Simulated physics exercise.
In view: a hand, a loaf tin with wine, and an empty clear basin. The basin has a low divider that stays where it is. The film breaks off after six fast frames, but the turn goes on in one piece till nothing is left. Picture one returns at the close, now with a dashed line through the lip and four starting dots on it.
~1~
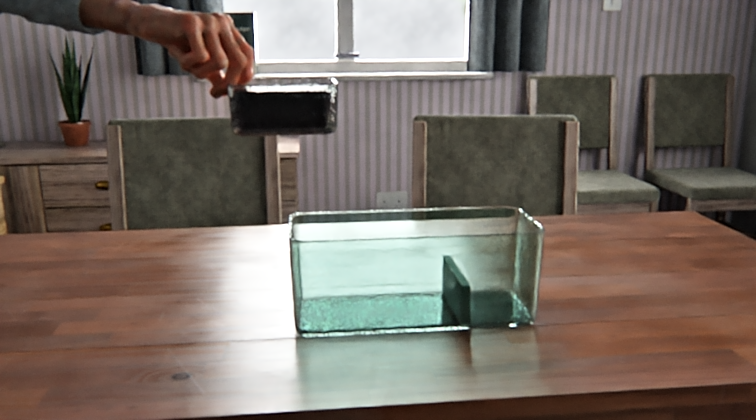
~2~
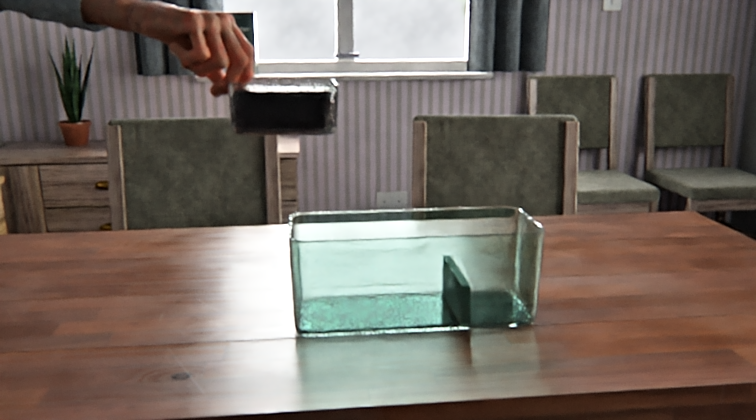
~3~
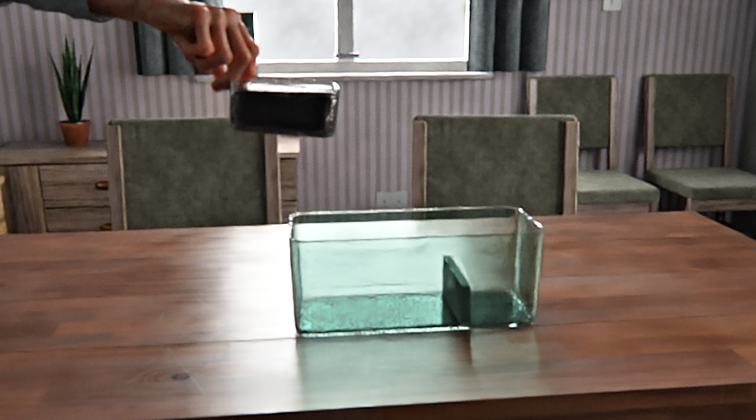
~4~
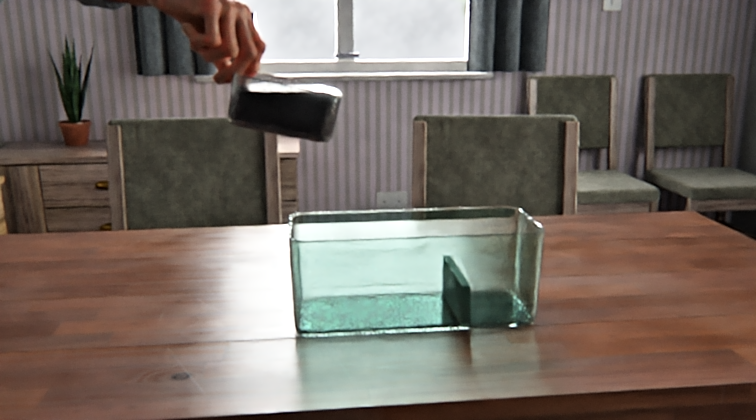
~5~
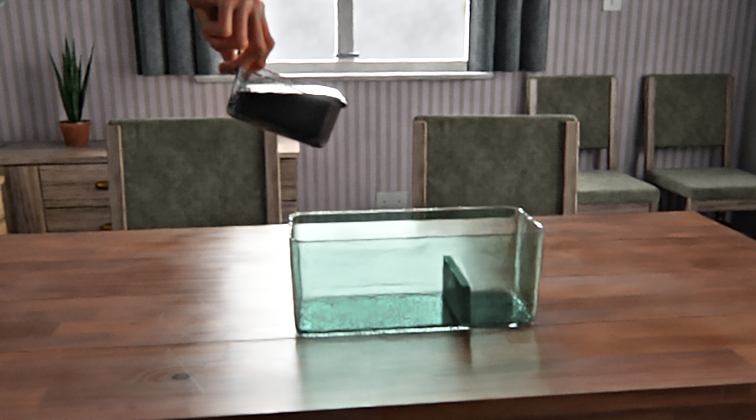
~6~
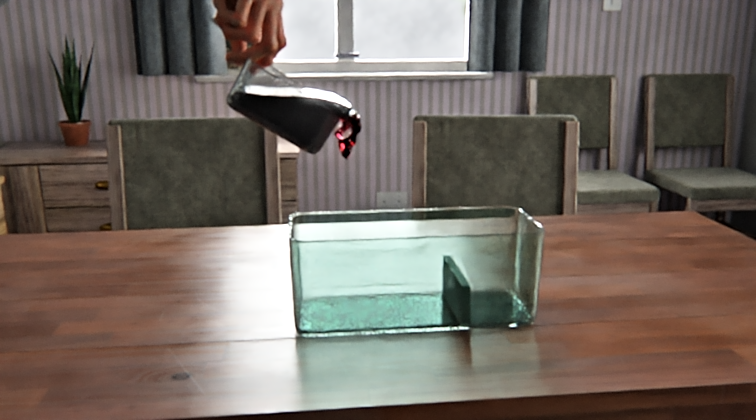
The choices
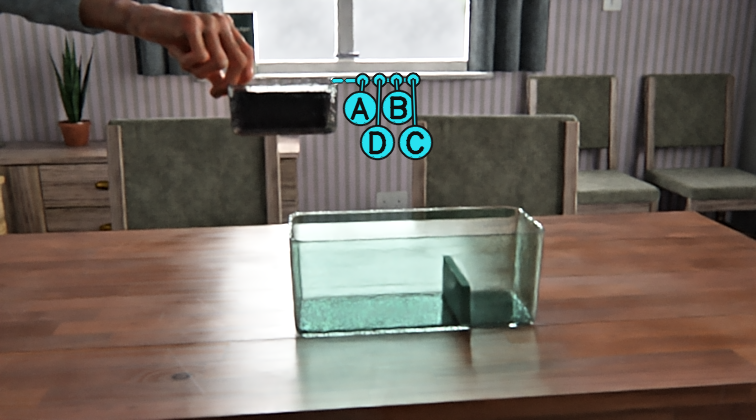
A hand at the upper left holds a small clear container of dark liquid above a wooden table, seen from slightly above in a dining room with a window and green chairs. An empty, green-tinted clear basin with a low upright divider stands below. The hand gradually tilts the container rightward until dark red liquid slips over its lip, while the camera stays still.
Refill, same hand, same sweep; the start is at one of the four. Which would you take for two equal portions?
Best: B.
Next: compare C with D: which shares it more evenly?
Dot C.
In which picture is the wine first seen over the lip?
Picture 5.
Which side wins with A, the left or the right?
More ends on the left.
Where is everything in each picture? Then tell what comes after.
In the first picture, upright, lip at (333, 80); basin from (295, 334) to (536, 322); top of the wall at (456, 269); nothing has left yet.
In the second picture, upright, lip at (334, 82); nothing has left yet.
In the third picture, tipped about 6°, lip at (335, 85); nothing has left yet.
In the fourth picture, tipped about 12°, lip at (337, 91); nothing has left yet.
In the fifth picture, tipped about 21°, lip at (338, 100); wine is over the lip, down to (343, 104).
In the sixth picture, tipped about 32°, lip at (338, 110); wine is over the lip, down to (345, 154).
In cyan, A at (362, 80); B at (396, 80); C at (413, 79); D at (379, 80).
With A, about 92 % ends left of the wall and 3 % right of it; 5 % is lost outside.
With B, about 48 % ends left of the wall and 46 % right of it; 7 % is lost outside.
With C, about 32 % ends left of the wall and 62 % right of it; 6 % is lost outside.
With D, about 85 % ends left of the wall and 9 % right of it; 6 % is lost outside.
